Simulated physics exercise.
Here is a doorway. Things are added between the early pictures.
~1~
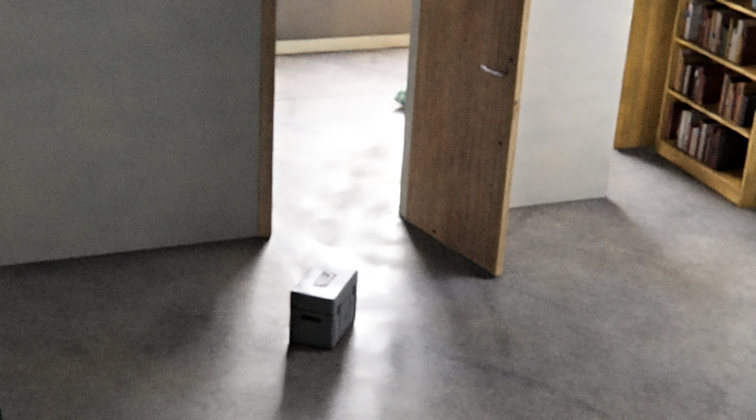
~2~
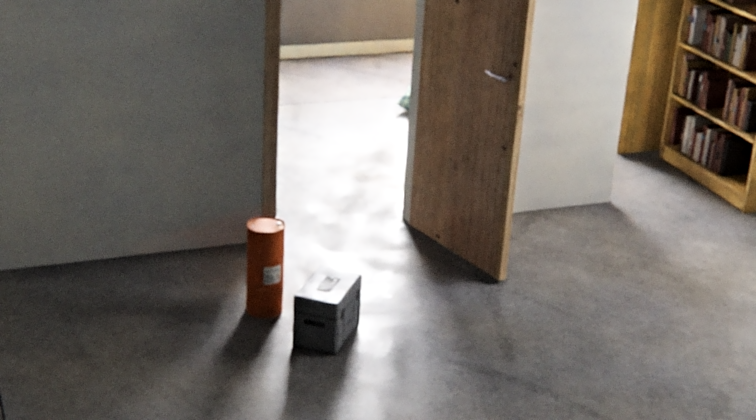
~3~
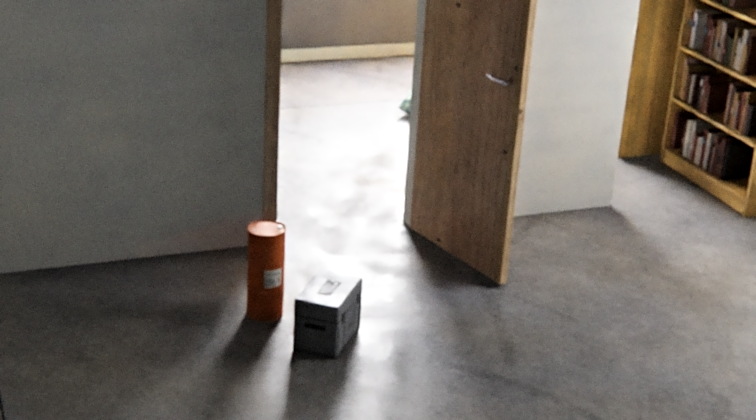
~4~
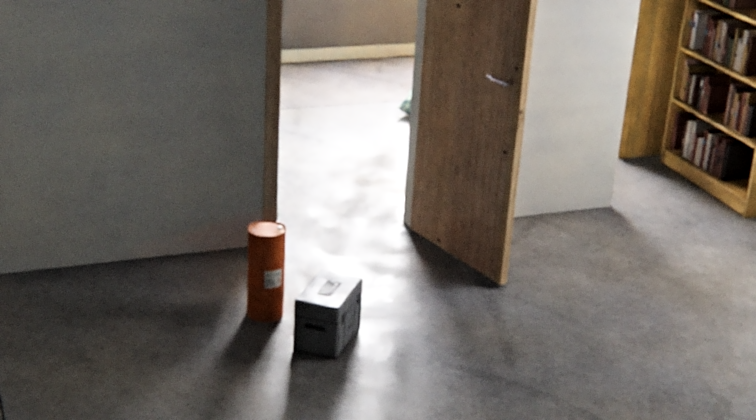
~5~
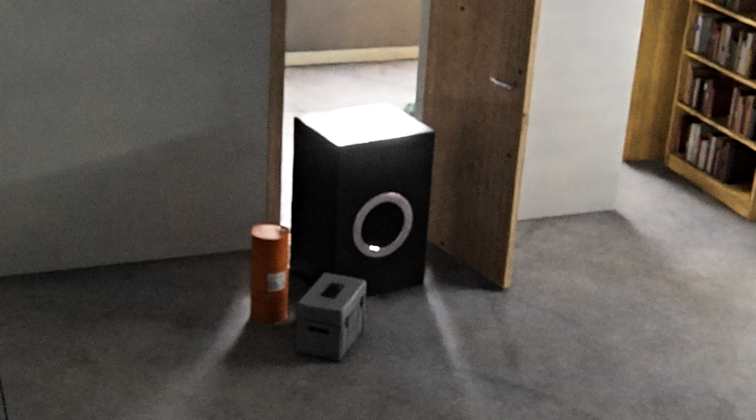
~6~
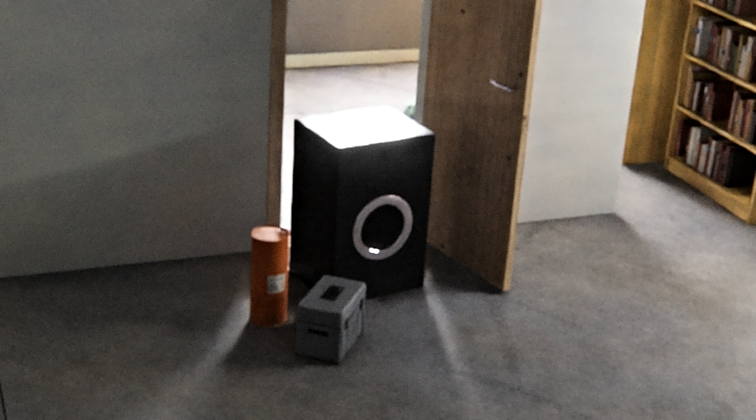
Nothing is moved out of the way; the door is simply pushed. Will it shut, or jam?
It stops short.
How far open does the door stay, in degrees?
Some 75° open.
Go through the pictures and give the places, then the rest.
The first frame shows door wide open and still.
The second frame shows door wide open and still; orange canister (265, 267); grey toolbox (328, 309).
The third frame shows door wide open and still; orange canister (266, 271); grey toolbox (328, 313).
The fourth frame shows door wide open and still; orange canister (266, 271); grey toolbox (328, 313).
The fifth frame shows door wide open and still; orange canister (270, 274); grey toolbox (332, 316).
The sixth frame shows door wide open and still; black appliance (360, 204); orange canister (269, 276).
Then, 0.40 s on from there, open by 98°.
Then, 0.70 s on from there, open by 88°.
Then, 1.00 s on from there, open by 76°.
In the end, open by 73°; all 3 unmoved. At the end, from the last picture's camera, black appliance near (360, 204).
